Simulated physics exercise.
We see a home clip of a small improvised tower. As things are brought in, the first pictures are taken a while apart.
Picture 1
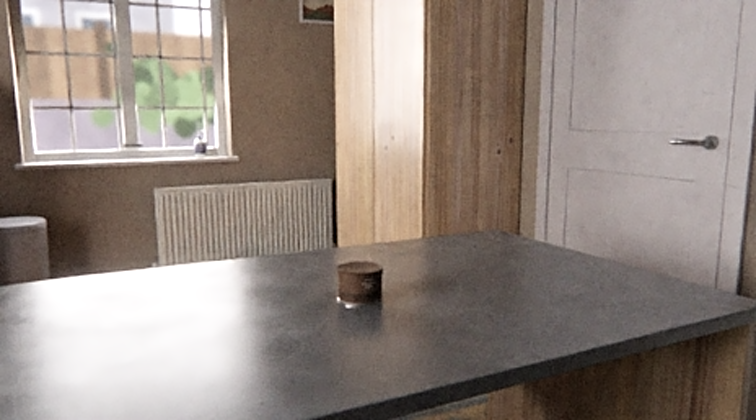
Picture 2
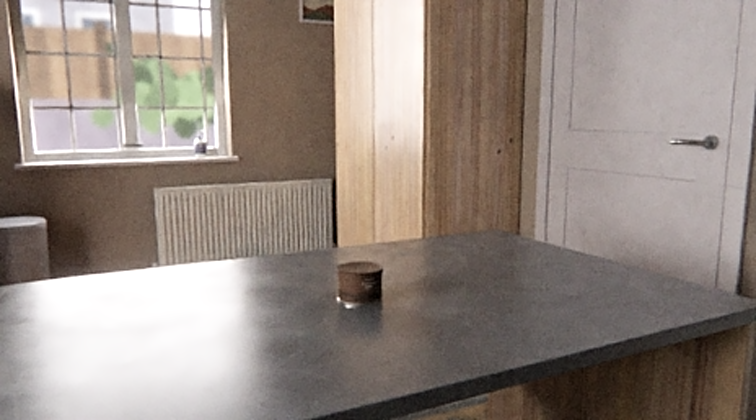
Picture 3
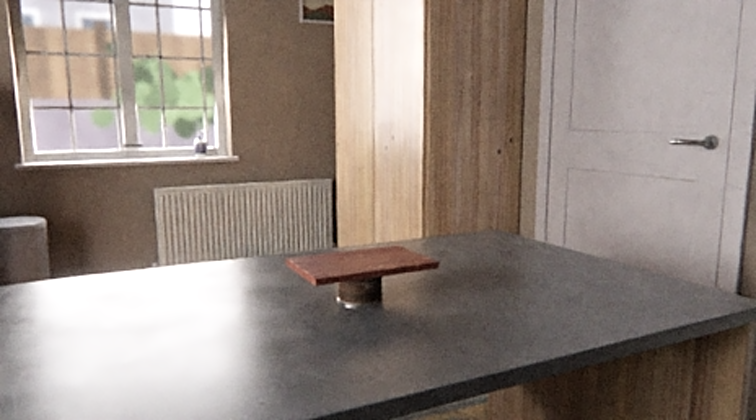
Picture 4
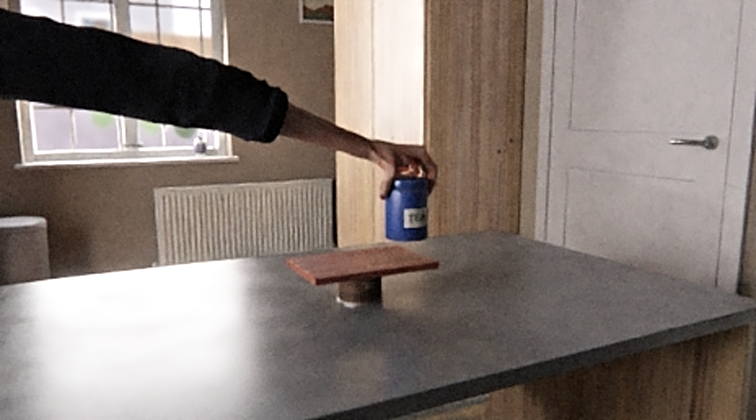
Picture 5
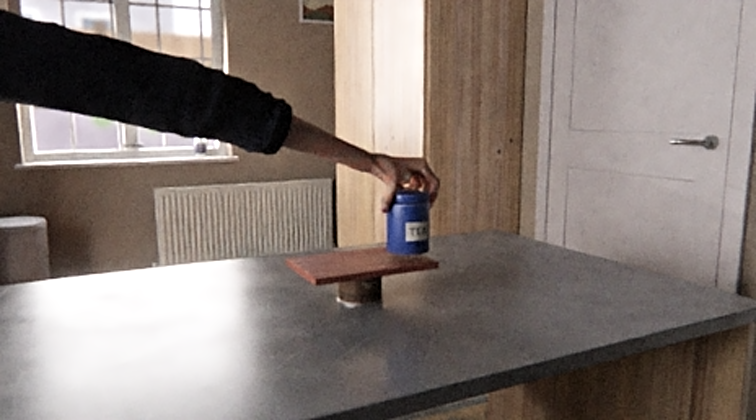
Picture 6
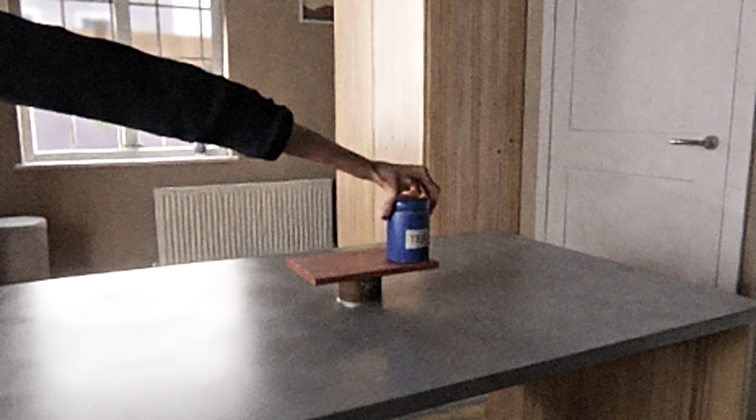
The clip opens on a small, round brown object sitting alone on a grey tabletop. A flat red board then appears across the top of it, and a dark-sleeved arm reaches in from the left, lowering a blue jar onto the board's right end, the hand still gripping it.
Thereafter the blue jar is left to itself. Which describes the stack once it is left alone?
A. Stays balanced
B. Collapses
Collapses.
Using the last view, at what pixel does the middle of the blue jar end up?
The object winds up at approximately (494, 276).
Then, 0.30 s later than the last frame, blue jar now fallen; red board tilted by 38°.
Then, 0.50 s later than the last frame, red board tilted by 25°.
Then, 1.00 s later than the last frame, red board tilted by 24°; brown tub moved a little.
When it is over, fallen, blue jar; moved from the start, red board; brown tub as before. End places, in pixels of the last picture, blue jar near (495, 276). The stack gives way.
